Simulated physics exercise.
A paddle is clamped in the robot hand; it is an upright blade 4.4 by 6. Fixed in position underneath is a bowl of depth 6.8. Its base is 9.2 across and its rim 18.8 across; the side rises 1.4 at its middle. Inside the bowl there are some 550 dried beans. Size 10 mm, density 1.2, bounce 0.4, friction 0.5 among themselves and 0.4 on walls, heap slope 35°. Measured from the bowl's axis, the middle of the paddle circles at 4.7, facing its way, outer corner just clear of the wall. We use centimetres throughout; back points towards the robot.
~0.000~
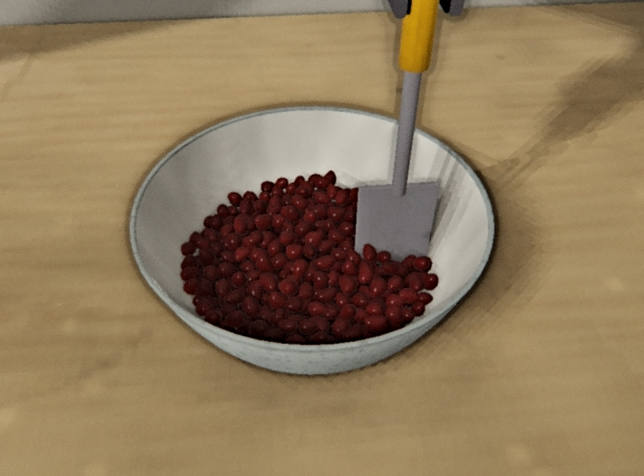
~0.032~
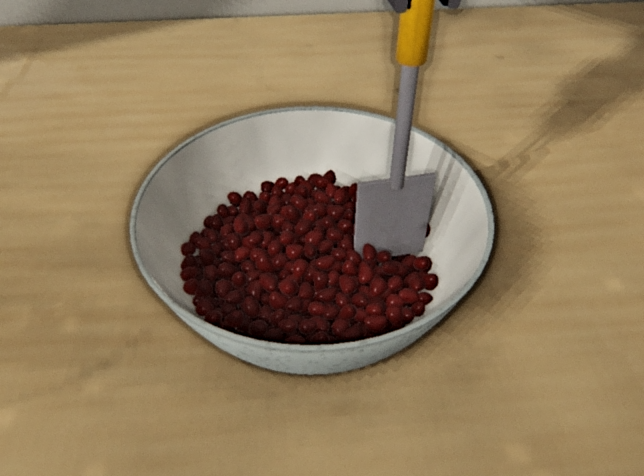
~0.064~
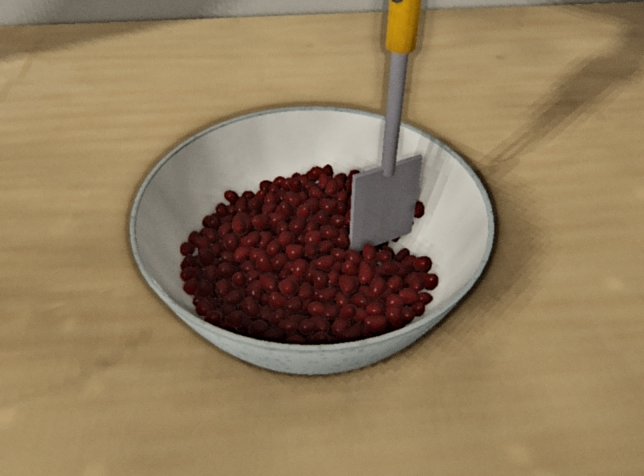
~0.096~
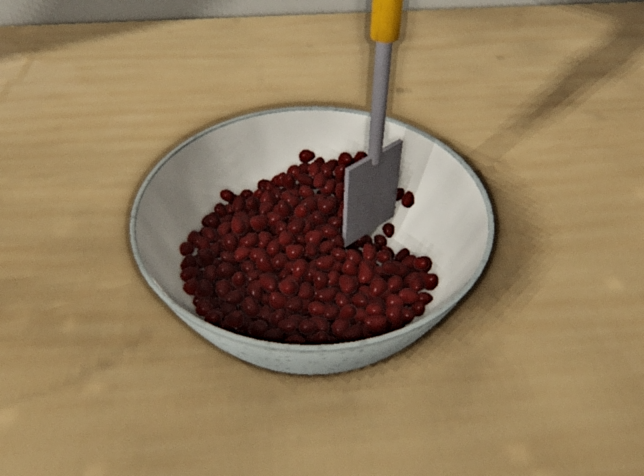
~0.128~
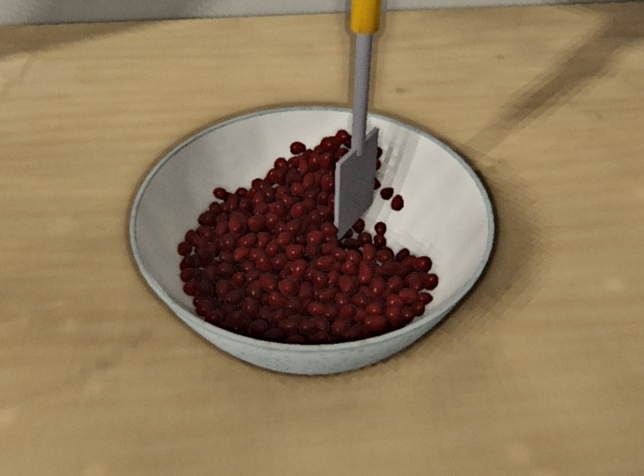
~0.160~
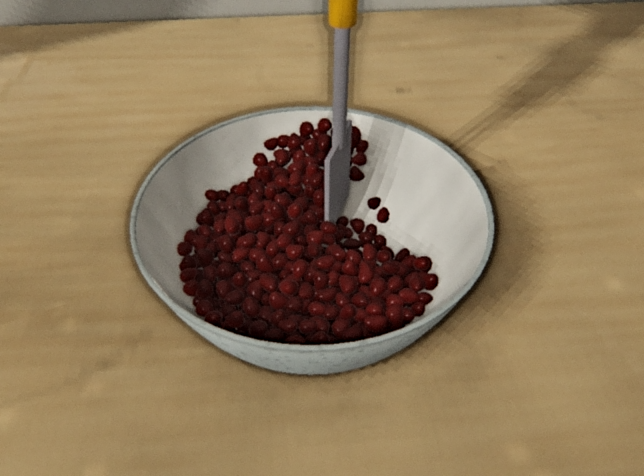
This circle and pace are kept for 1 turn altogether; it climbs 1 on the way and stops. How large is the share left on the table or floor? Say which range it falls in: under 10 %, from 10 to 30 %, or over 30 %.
It falls under 10 %.
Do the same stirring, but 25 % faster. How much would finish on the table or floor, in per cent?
Near 10 in a hundred, it would be.
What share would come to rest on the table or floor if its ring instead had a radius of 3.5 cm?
That would come to roughly 0 percent.
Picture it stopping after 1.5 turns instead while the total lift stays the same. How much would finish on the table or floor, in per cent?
Roughly 10 per cent would end up there.
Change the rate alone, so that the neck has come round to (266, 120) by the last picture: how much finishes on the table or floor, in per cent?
Something like 20 percent, roughly.
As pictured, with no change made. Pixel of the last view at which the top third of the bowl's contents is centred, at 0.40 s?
Centre of upper third: Approx. (219, 268) px.
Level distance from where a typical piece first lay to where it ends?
Around 7 centimetres.
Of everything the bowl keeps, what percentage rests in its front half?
Close to 35 in a hundred.
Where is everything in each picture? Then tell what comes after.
Paddle neck at (402, 163), 0° round; upper third of the load around (307, 248), from x 190 to 430, top at y 180; 549 in the bowl, in the first frame.
Paddle neck at (400, 156), 6° round; upper third of the load around (307, 247), from x 190 to 430, top at y 180, in the second frame.
Paddle neck at (391, 143), 21° round; upper third of the load around (311, 239), from x 190 to 430, top at y 175, in the third frame.
Paddle neck at (377, 132), 36° round; upper third of the load around (307, 229), from x 185 to 430, top at y 155, in the fourth frame.
Paddle neck at (360, 123), 51° round; upper third of the load around (300, 222), from x 185 to 430, top at y 135, in the fifth frame.
Paddle neck at (340, 117), 65° round; upper third of the load around (295, 217), from x 185 to 430, top at y 125; 549 in the bowl, in the sixth frame.
After 0.40 s, 180° round, highest piece 9 above the table; 547 in the bowl, 2 in flight or on the tool.
After 0.65 s, 294° round, highest piece 8 above the table; 525 in the bowl, 15 on the table or floor, 9 in flight or on the tool.
After 0.97 s, 0° round, highest piece 7 above the table; 523 in the bowl, 26 on the table or floor.
After 1.67 s, 0° round, highest piece 6 above the table; 523 in the bowl, 26 on the table or floor.
At rest, 523 in the bowl, 26 on the table or floor. That is 5 % on the table or floor.
